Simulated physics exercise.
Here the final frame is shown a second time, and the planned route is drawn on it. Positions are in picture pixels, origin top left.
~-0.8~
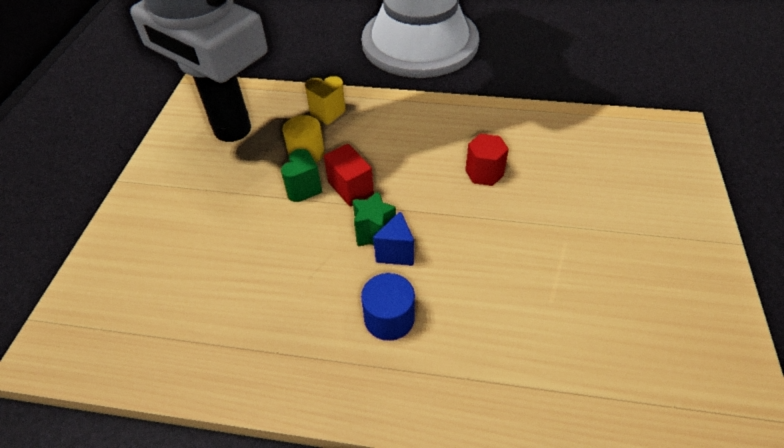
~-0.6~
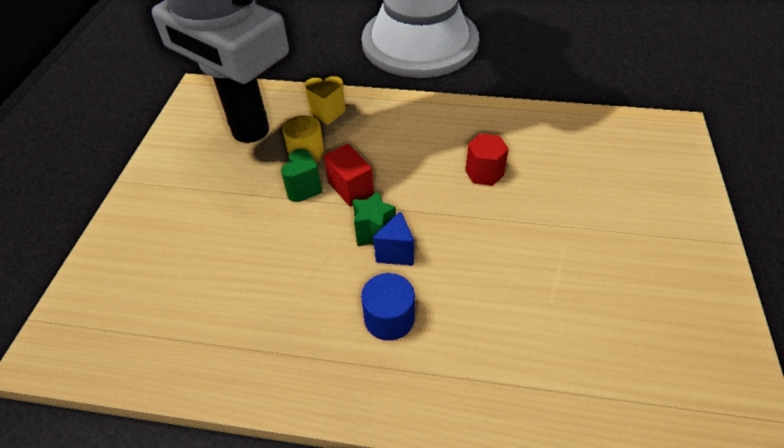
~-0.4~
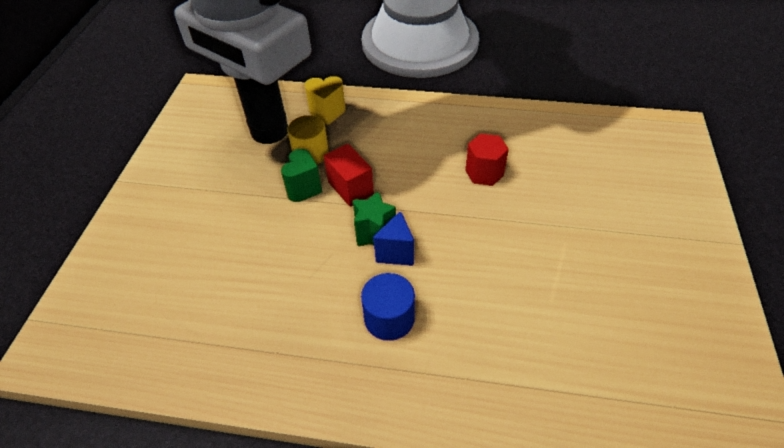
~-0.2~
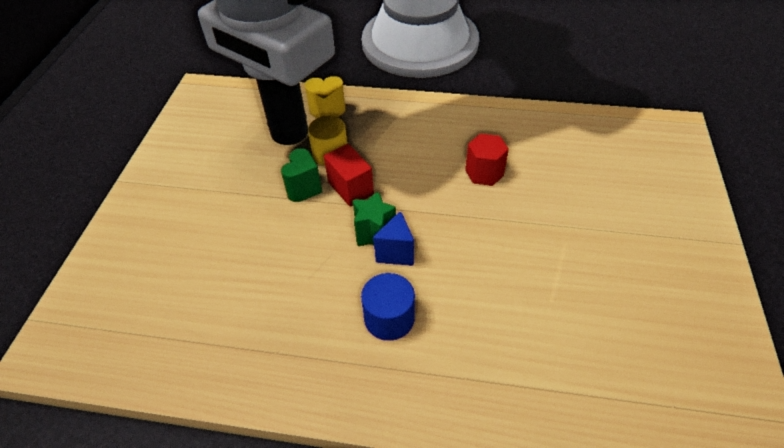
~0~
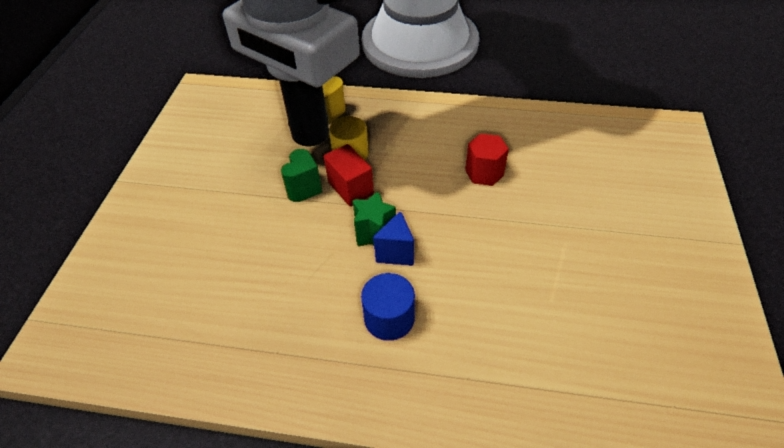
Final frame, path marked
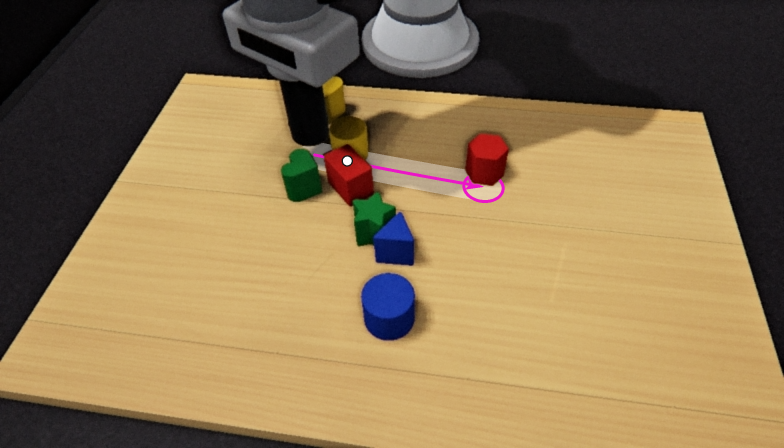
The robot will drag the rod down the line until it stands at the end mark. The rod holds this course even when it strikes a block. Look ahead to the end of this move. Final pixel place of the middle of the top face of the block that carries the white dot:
I'd say the block that carries the white dot ends with its top centre at (363, 170).
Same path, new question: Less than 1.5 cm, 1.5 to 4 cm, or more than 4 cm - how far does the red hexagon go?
Between 1.5 and 4 cm.
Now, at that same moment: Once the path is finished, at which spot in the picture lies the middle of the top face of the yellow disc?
(436, 124)
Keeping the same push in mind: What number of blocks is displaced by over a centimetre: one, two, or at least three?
It will shift three or more blocks.
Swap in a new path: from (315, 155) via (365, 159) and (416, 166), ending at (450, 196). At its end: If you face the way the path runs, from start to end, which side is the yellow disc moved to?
Towards the left-hand side.
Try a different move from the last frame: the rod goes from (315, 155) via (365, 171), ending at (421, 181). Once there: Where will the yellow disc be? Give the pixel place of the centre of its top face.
Answer: (417, 127).
Drawn move, from (315, 155) directly to (483, 187); the dot is on the red oblong.
What follows on the original path. One third of the way, rod (368, 146); red oblong (361, 169), turned 50° clockwise; yellow disc (402, 127).
Two thirds of the way, rod (425, 156); red oblong (363, 170), turned 55° clockwise; yellow disc (435, 124).
At the end, rod (487, 167); green heart block still; red oblong (363, 170), turned 55° clockwise; yellow disc (436, 124); red hexagon (518, 143), turned 35° anticlockwise.
